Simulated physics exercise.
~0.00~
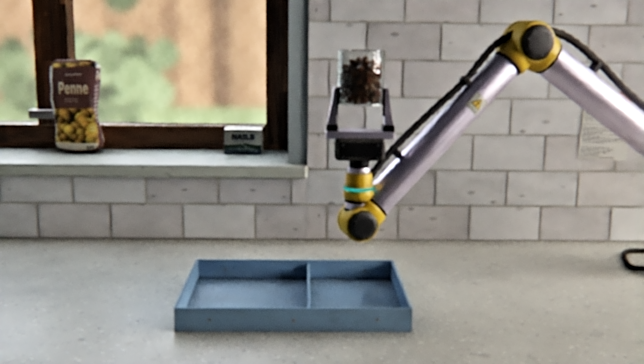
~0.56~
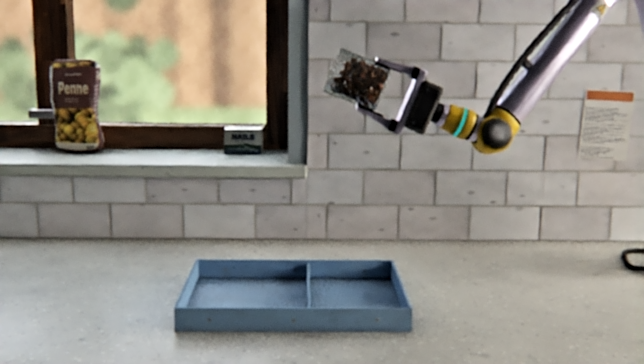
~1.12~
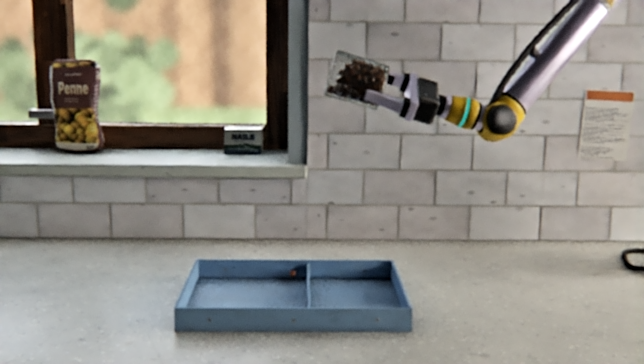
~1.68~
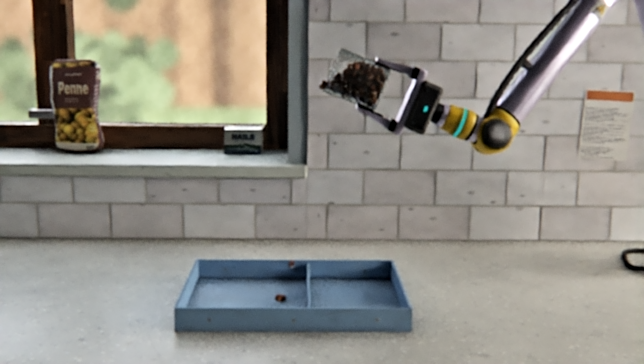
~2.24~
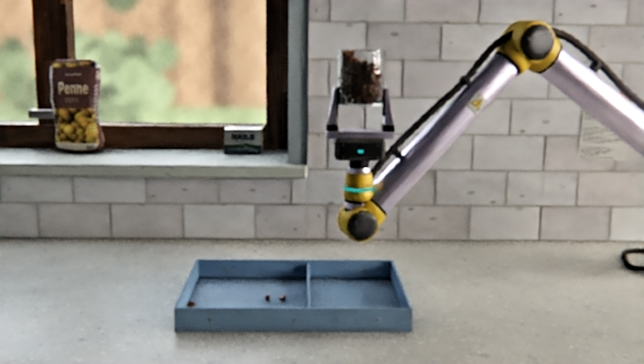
At the start, a robot arm holds a clear tumbler of dark brown pellets upright above a counter, where a blue tray with two compartments sits in front of a tiled wall and a window. The arm swings up and to the right, tilting the tumbler over toward the left. It tips further until the tumbler lies nearly on its side, and a few pellets drop into the tray. The arm then eases the tilt back and returns the tumbler upright. At the end, most pellets remain in the tumbler, while three lie in the tray's left compartment.
